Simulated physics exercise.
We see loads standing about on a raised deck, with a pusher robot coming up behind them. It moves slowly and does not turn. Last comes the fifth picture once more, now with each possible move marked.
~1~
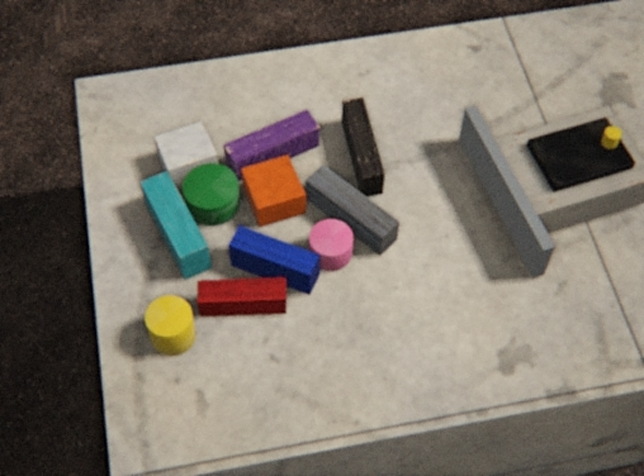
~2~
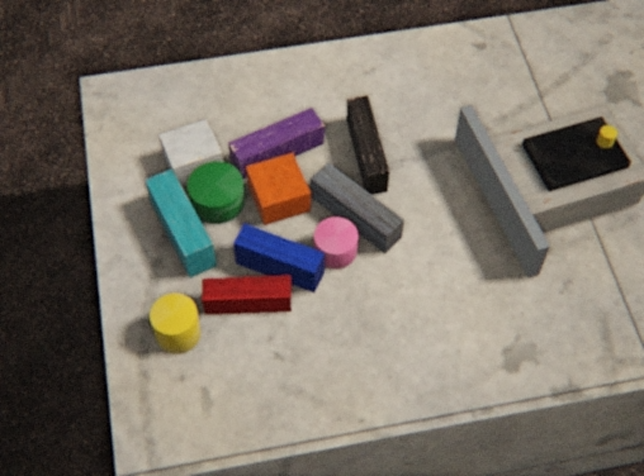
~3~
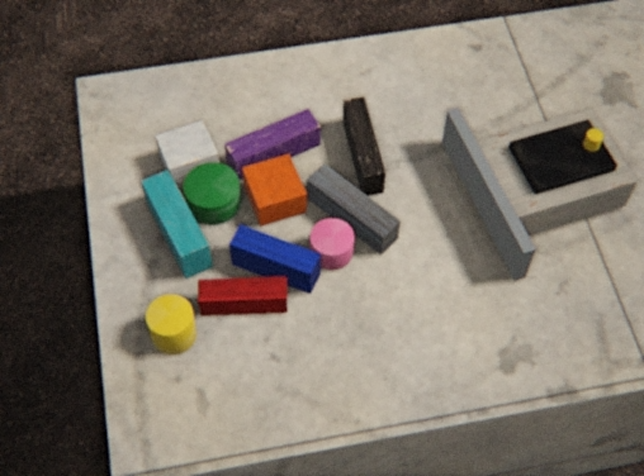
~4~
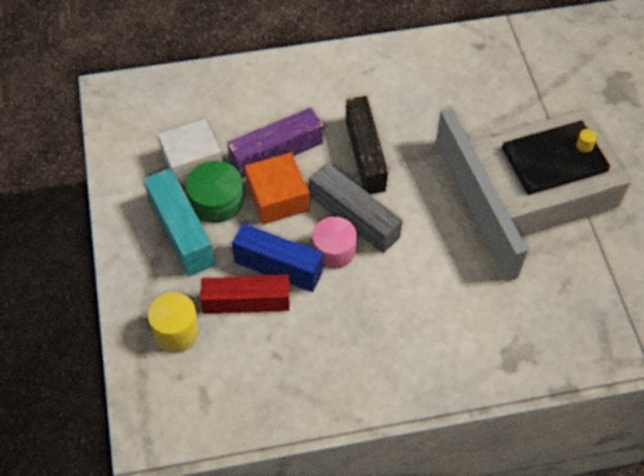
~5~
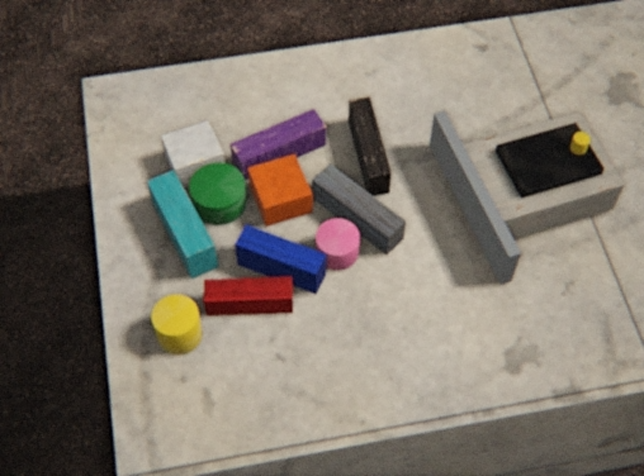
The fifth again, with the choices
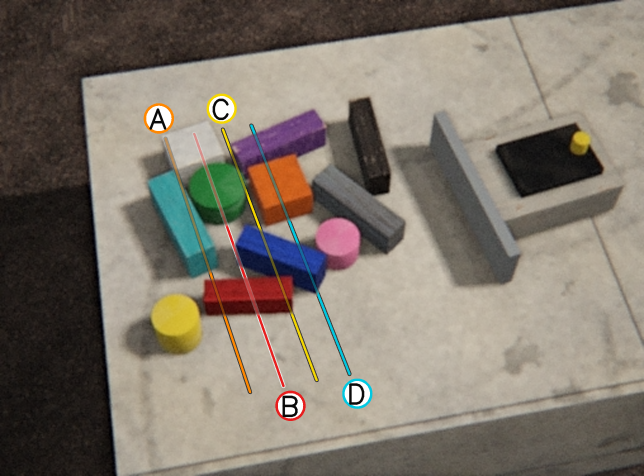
At the start, a cluster of colourful blocks and cylinders sits on a pale raised deck, with a grey pusher robot to the right. The robot then slides slowly a short way left, its flat blade facing the cluster, while the loads stay in place and a gap still separates them.
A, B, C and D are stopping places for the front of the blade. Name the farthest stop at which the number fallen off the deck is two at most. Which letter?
The farthest such stop is A.
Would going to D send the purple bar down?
No.
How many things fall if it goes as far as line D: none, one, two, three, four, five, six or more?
By then, none.
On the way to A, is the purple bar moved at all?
Yes.
On the marked copy, A at (204, 255); B at (235, 250); C at (266, 245); D at (297, 240).
With A. Early on, robot (448, 175); purple bar (265, 147); black bar (331, 154).
Further on, robot (352, 191); white crate (97, 159); green canister (124, 199).
At the end, robot (278, 203); white crate over the edge; green canister over the edge; two fallen.
As for the rest, B is within the limit but short; C is within the limit but short; D is within the limit but short.
